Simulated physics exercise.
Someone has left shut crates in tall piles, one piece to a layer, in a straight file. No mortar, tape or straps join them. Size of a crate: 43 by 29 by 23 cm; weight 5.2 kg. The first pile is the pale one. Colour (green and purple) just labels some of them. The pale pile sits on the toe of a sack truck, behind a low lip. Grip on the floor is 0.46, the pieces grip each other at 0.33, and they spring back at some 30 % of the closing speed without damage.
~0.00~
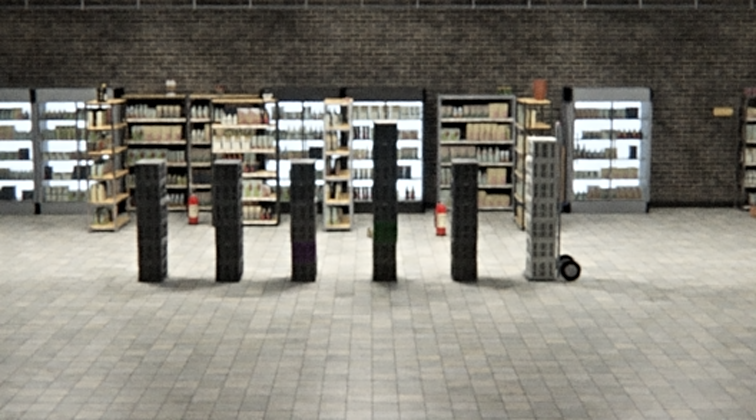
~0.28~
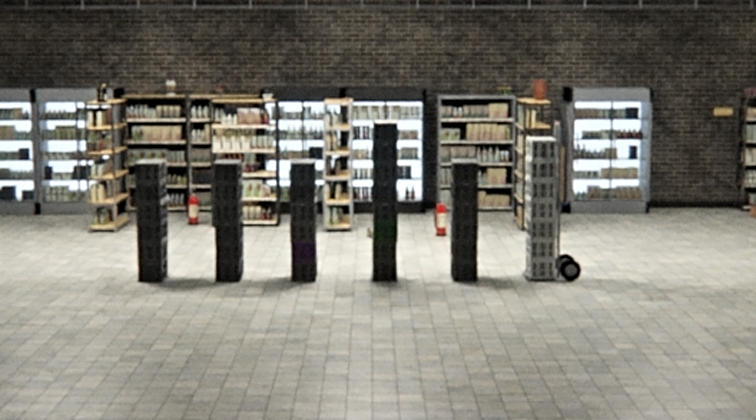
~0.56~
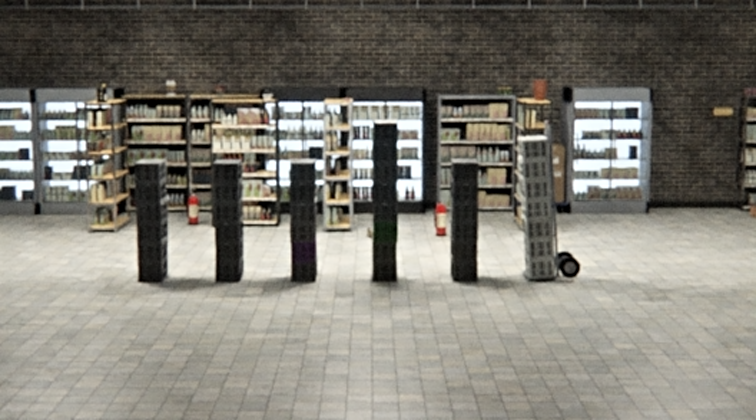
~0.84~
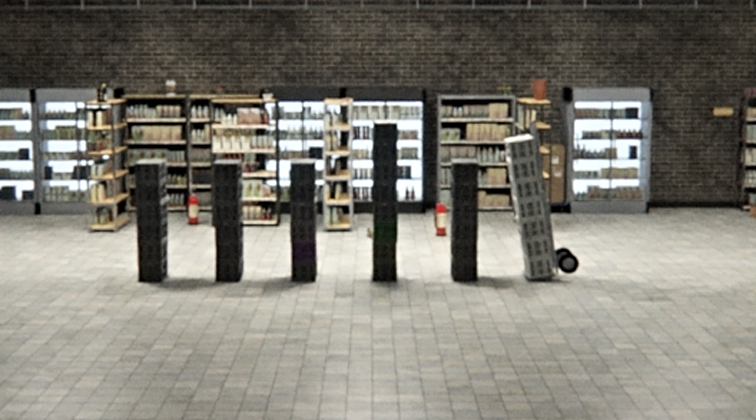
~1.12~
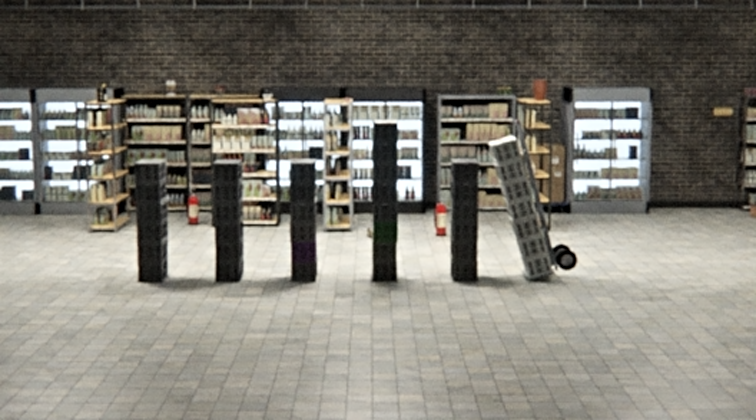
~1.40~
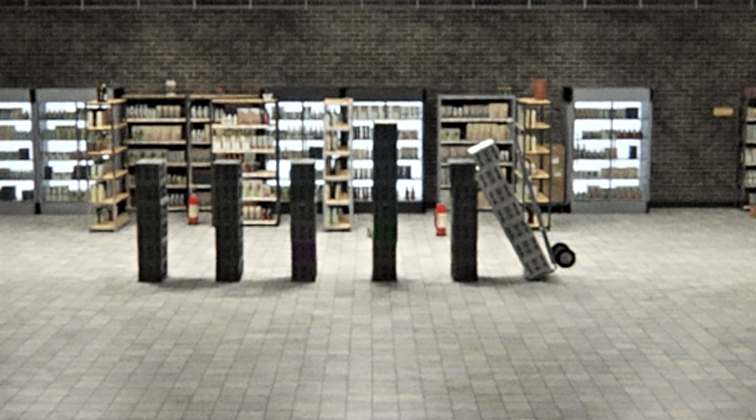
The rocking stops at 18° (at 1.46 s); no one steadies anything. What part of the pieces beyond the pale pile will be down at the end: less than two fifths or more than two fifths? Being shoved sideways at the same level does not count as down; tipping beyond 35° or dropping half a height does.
Ending down: More than two fifths.
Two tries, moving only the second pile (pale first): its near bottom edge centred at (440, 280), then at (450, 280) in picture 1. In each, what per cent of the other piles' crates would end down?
First 90, then 90 per cent.
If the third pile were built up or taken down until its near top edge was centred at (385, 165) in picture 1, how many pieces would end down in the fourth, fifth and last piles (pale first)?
Then fourth 5, fifth 6, last 6.
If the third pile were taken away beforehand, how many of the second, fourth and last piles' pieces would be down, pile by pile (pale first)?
In that case second 5, fourth 0, last 0.
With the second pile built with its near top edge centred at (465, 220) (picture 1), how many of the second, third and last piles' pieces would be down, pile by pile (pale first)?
In that case second 2, third 0, last 0.
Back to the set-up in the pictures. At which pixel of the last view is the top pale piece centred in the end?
At about (408, 231).
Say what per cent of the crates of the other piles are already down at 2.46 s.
At that moment 15 per cent.
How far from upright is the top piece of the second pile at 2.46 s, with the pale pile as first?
Roughly 20° from upright.
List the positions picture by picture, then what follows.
In the first picture (places mark the middle of the side facing us), truck frame (561, 156) 0° forward; green crate (385, 232); purple crate (303, 252); the rest undisturbed.
Truck frame (560, 156) 0° forward; green crate (385, 232), in the second picture.
Truck frame (551, 154) 4° forward, top of the pale pile leaning 4°; green crate (385, 232); the rest undisturbed, in the third picture.
Truck frame (539, 153) 10° forward, top of the pale pile leaning 10°; green crate (385, 232); the rest undisturbed, in the fourth picture.
Truck frame (527, 152) 15° forward, top of the pale pile leaning 16°; green crate (385, 232); the rest undisturbed, in the fifth picture.
Truck frame (521, 153) 18° forward, top of the pale pile leaning 27°; green crate (385, 232); purple crate (303, 252); one has shifted, in the sixth picture.
After 2.46 s, 7 of the pale pile down; 5 of the 32 other crates down; green crate leaning 9°.
After 3.64 s, 6 of the pale pile down; 22 of the 32 other crates down; purple crate on its side; green crate leaning 47°, 26 cm lower.
At rest (5.8 s), 6 of the pale pile down; 29 of the 32 other crates down; purple crate on its side; green crate leaning 47°, 26 cm lower. That is 91 per cent. As the last picture would show them, middles, purple crate near (270, 267), green crate near (327, 251).
